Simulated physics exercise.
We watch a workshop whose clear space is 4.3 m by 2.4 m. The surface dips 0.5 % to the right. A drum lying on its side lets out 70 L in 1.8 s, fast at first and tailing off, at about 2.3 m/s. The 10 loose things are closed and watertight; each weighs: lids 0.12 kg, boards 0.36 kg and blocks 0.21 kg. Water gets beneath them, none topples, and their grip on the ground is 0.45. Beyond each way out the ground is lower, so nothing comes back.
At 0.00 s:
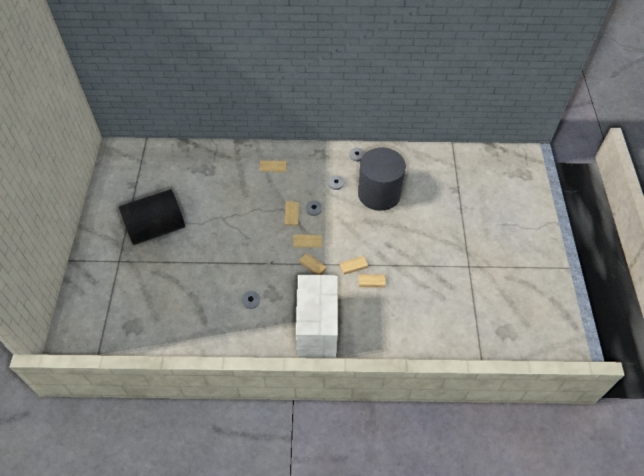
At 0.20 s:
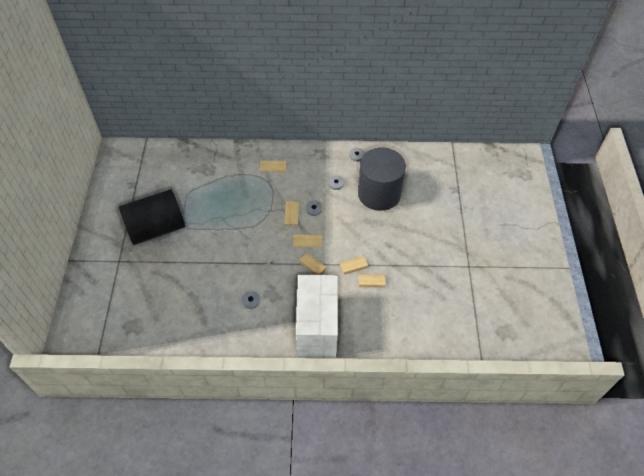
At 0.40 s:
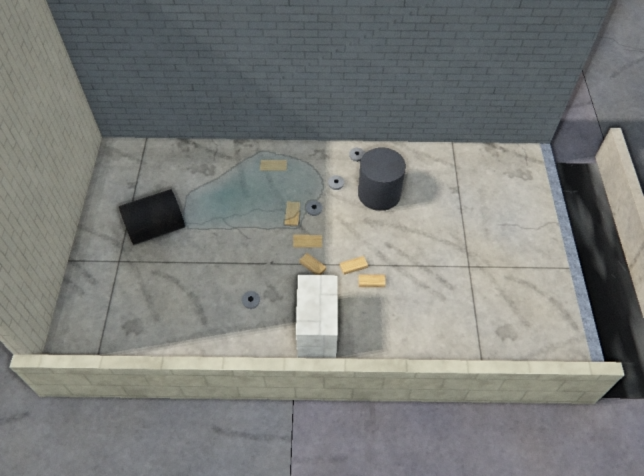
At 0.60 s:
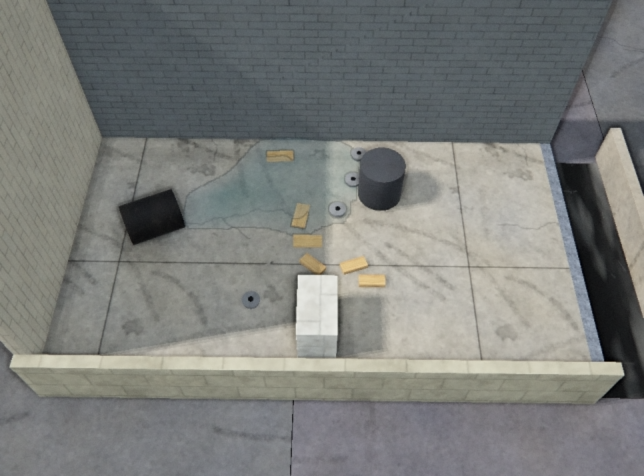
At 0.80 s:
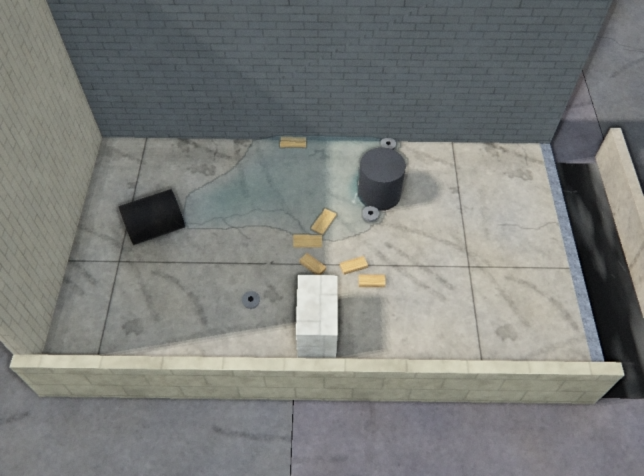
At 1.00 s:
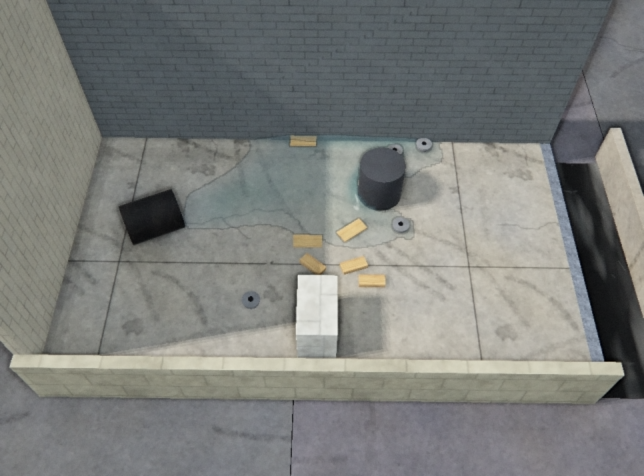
A walled workshop floor of pale, cracked concrete slabs, with a grey brick wall behind, is seen from high above by a still camera. A black box lies at left, a dark grey cylinder stands toward the back right, white blocks are stacked at front centre, and tan boards and small grey lids lie scattered between. Clear bluish water spreads rightward from beside the box, reaching the back wall and cylinder, shifting some boards and carrying several lids rightward, while the stack stays still.
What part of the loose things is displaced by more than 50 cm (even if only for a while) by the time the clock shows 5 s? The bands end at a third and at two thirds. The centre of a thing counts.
It is one to two thirds.
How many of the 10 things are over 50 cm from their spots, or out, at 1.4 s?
I count 5.
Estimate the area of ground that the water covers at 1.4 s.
Some 2.5 m2.
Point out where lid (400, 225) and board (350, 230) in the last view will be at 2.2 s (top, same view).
Around (540, 264) and (481, 302).
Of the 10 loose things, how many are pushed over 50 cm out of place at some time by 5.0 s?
5 of them.
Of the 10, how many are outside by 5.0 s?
By then 4.
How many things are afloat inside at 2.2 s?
I count 1.
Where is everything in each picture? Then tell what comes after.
In the first picture, a lid at (314, 207) rests on the ground; a lid at (336, 182) rests on the ground; water covers 0.0 m2; 0 of 10 have shifted.
In the second picture, a lid at (314, 207), on the bottom; a lid at (336, 182), on the bottom; 0.4 m2 under water; 0 of 10 have shifted.
In the third picture, a lid at (314, 207), on the bottom; a lid at (336, 182) rests on the ground; 0.8 m2 under water; 0 of 10 have shifted.
In the fourth picture, a lid at (338, 209), on the bottom, 21 cm from its start; a lid at (353, 179) rests on the ground, 16 cm from its start; water covers 1.3 m2; 4 of 10 have shifted.
In the fifth picture, a lid at (371, 213) rests on the ground, 51 cm from its start; a lid is out of sight; water covers 1.6 m2; 5 of 10 have shifted.
In the sixth picture, a lid at (401, 224) rests on the ground, 79 cm from its start; a lid at (395, 150), afloat, 68 cm from its start; 1.9 m2 under water; 5 of 10 have shifted.
After 1.4 s 5 of 10 are over 50 cm from their spots; 2 afloat.
After 2.2 s 5 of 10 are over 50 cm from their spots; 1 afloat.
After 3.5 s 5 of 10 are over 50 cm from their spots; 1 afloat.
After 5.0 s 5 of 10 are over 50 cm from their spots, and 5 have been at some point; 0 afloat.
